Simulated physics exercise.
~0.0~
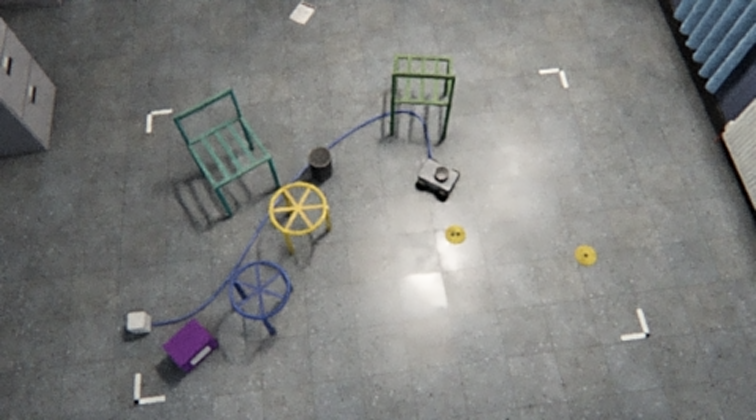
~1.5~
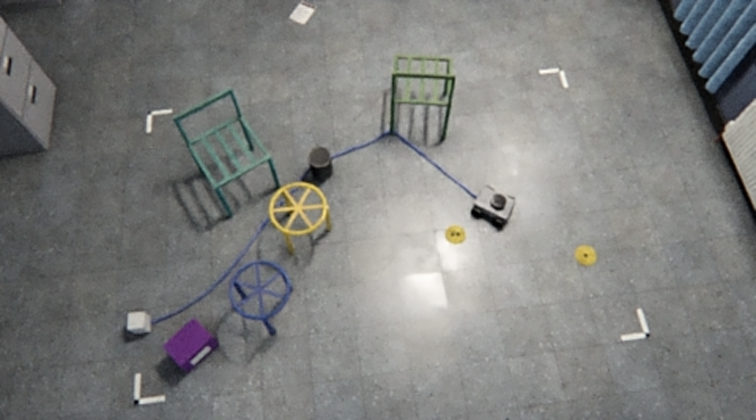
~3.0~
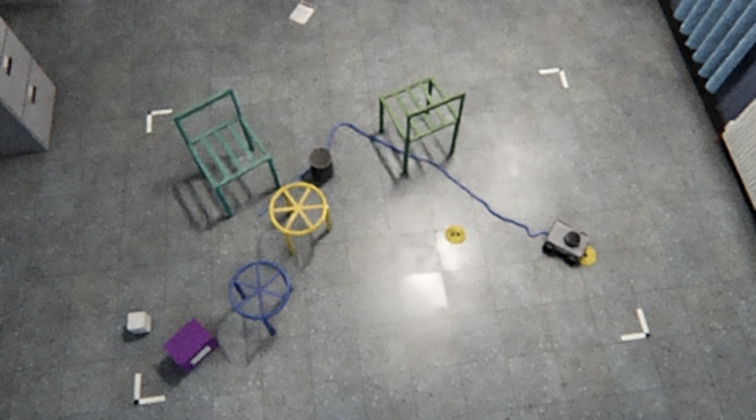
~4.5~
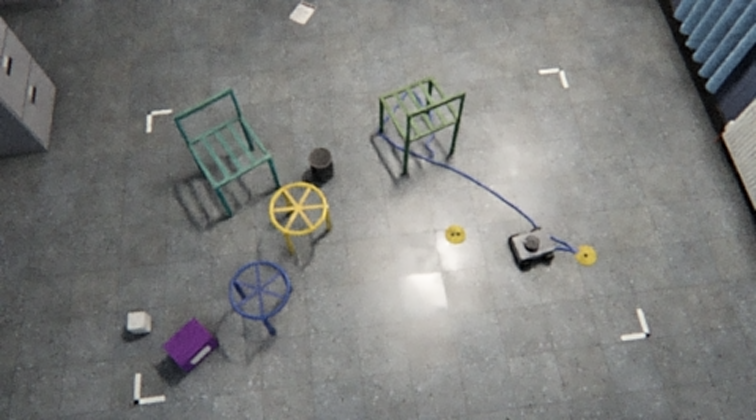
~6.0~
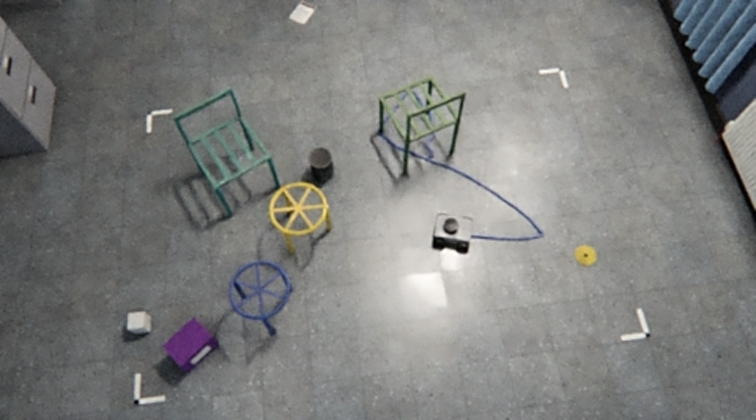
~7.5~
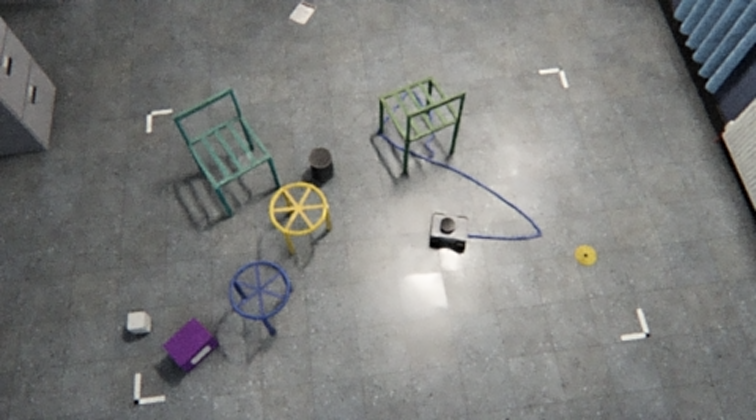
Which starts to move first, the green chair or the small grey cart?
The small grey cart starts to move first, rolling right and down while the green chair is still in its place. The chair shifts only afterwards.
